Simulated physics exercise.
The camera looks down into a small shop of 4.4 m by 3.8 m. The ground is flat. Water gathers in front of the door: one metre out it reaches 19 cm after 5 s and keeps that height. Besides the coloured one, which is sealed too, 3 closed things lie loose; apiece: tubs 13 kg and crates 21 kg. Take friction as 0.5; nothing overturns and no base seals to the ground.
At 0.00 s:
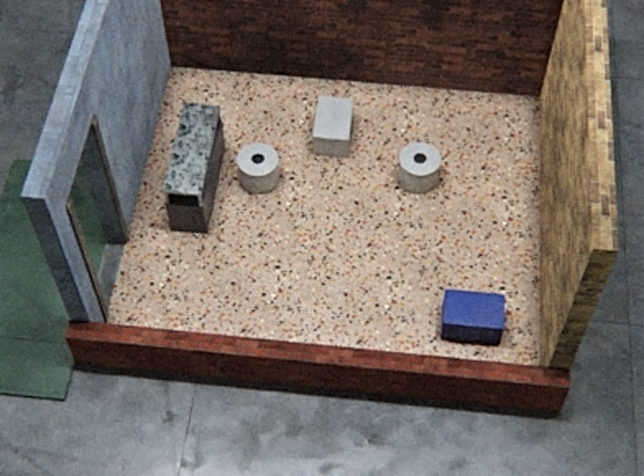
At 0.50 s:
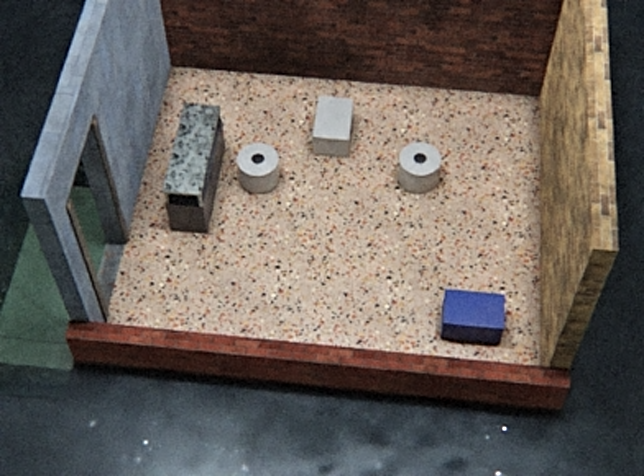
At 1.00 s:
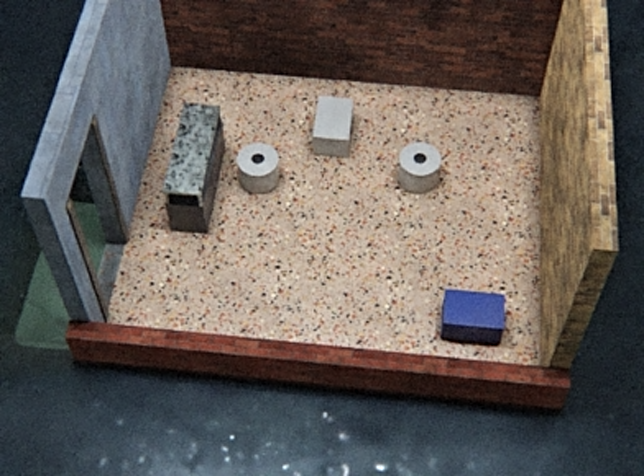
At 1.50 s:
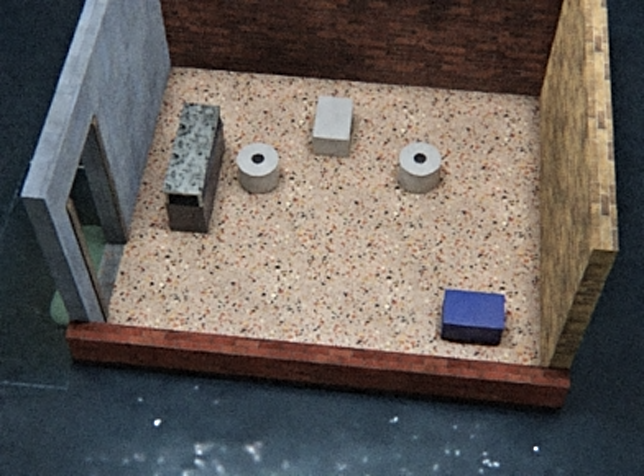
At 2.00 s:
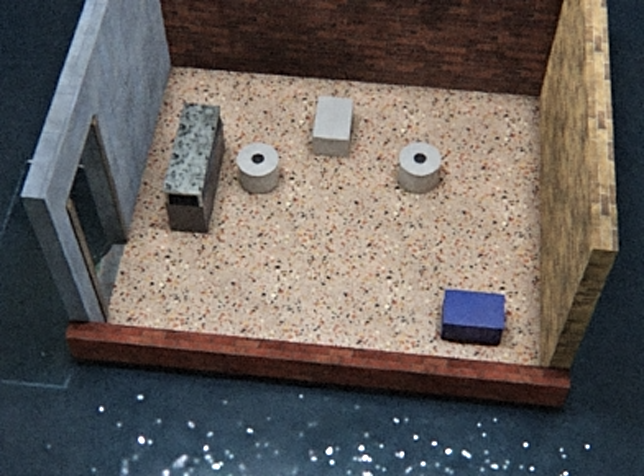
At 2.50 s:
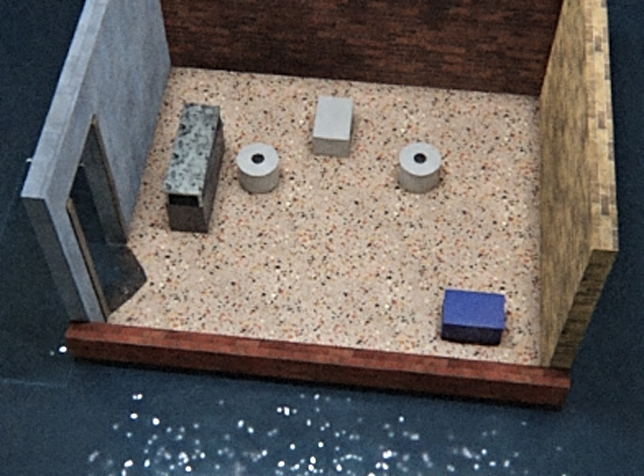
Dark, glinting water spreads over the grey ground outside a small roofless shop, seen from above by a still camera, and covers the green patch by the doorway on the left. Inside, on a speckled floor, stand a dark stone-topped counter, two pale round tubs, a pale grey crate and a blue crate at lower right. Nothing inside shifts as a little water slips in at the doorway.
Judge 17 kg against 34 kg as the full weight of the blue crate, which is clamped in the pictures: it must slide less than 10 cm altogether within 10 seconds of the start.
I expect that only the larger load is enough.
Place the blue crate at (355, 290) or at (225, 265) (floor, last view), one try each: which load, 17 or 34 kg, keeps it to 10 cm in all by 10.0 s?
In that order: Either load holds; only the larger holds.
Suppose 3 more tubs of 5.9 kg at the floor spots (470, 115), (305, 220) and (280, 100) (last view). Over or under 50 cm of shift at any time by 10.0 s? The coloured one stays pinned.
In that order: Short of it, less, less.
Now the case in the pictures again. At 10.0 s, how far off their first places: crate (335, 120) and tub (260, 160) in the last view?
In that order: 0 cm, 0 cm.
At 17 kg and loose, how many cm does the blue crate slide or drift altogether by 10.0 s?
About 40 cm.
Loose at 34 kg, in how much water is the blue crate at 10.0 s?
Roughly 8 cm.
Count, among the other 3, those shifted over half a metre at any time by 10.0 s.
That makes 0.
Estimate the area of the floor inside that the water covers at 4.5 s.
Some 4.0 m2.
After 3.5 s the blue crate would be 0 cm from its start with 17 kg and 0 cm from its start with 34 kg; 0 cm of water round it then.
After 4.5 s the blue crate would be 0 cm from its start with 17 kg and 0 cm from its start with 34 kg; 0 cm of water round it then.
After 7.0 s the blue crate would be 0 cm from its start with 17 kg and 0 cm from its start with 34 kg; 3 cm of water round it then.
After 10.0 s the blue crate would be 36 cm from its start with 17 kg and 0 cm from its start with 34 kg; 8 cm of water round it then.
